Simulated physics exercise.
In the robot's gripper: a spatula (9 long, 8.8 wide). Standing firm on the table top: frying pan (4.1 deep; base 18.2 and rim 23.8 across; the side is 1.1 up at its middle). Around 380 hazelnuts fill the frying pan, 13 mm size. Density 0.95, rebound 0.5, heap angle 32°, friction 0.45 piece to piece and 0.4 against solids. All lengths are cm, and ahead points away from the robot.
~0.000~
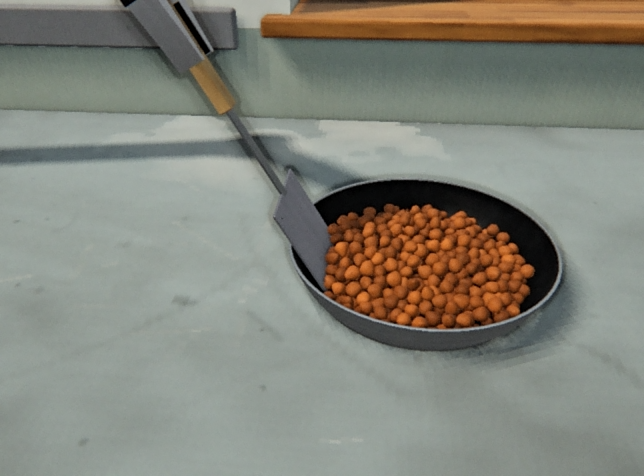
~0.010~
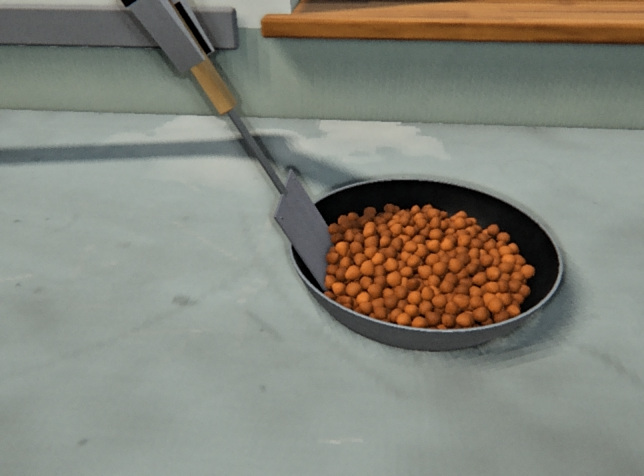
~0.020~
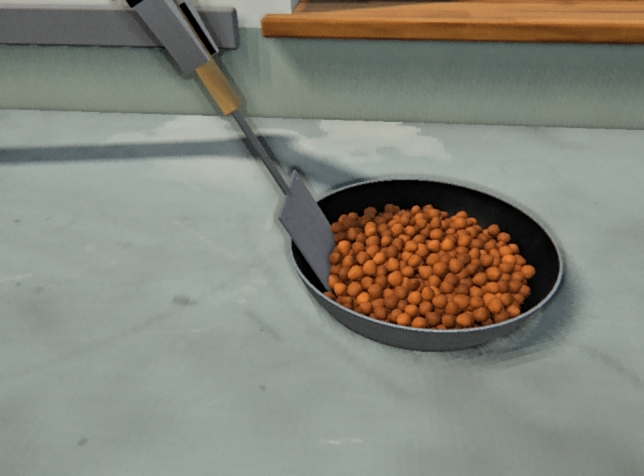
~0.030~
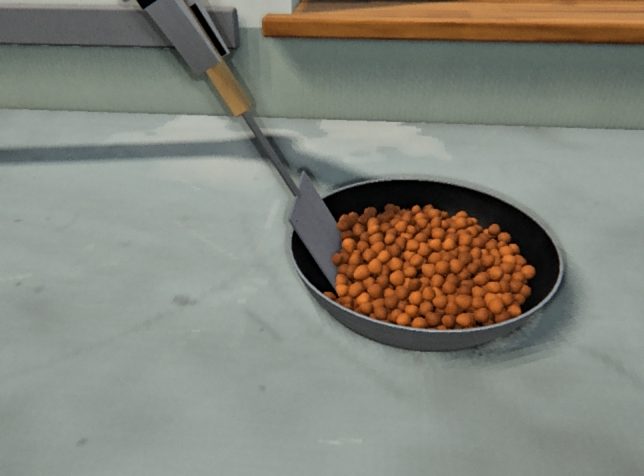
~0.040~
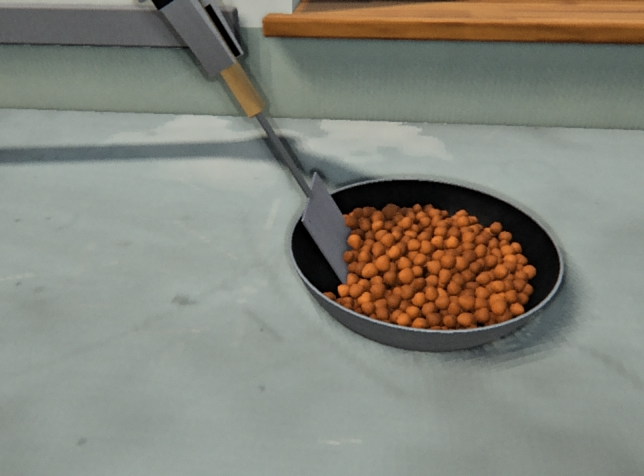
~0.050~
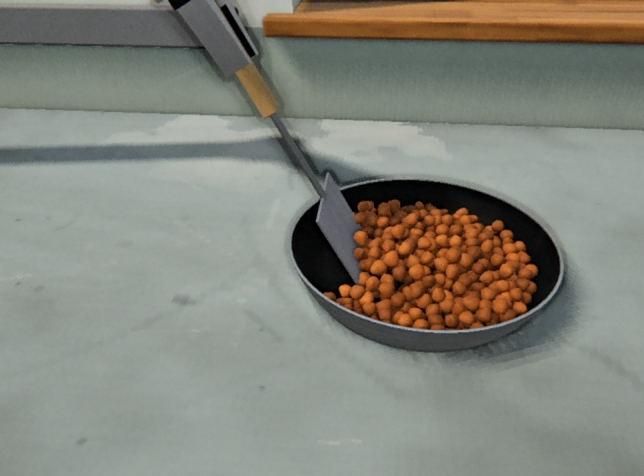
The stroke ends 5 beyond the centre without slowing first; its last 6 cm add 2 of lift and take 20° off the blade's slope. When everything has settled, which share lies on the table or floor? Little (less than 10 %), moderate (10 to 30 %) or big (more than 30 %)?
Answer: Moderate; 10 to 30 % of the hazelnuts finish on the table or floor.
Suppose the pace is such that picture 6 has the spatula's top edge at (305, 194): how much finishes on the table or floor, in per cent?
About 0 per cent.
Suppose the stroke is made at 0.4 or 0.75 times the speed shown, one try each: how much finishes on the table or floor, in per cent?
About 0 and 5 per cent.
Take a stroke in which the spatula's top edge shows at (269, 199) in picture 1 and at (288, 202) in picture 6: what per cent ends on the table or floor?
Some 0 per cent.
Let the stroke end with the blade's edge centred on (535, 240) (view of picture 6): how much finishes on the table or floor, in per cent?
Some 40 per cent.
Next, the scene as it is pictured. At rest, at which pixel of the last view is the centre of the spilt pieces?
Around (629, 276).
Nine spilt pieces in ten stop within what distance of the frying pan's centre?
About 45 cm.
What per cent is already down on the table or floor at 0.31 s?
About 15 per cent.
After 0.07 s, sloping 60°, highest piece 7 above the table; 384 in the frying pan.
After 0.10 s, sloping 54°, highest piece 8 above the table; 384 in the frying pan.
After 0.31 s, sloping 41°, highest piece 6 above the table; 331 in the frying pan, 52 on the table or floor, 1 on the blade or in flight.
After 1.36 s, sloping 41°, highest piece 5 above the table; 326 in the frying pan, 58 on the table or floor.
In the end, 326 in the frying pan, 58 on the table or floor. That is 15 % on the table or floor.
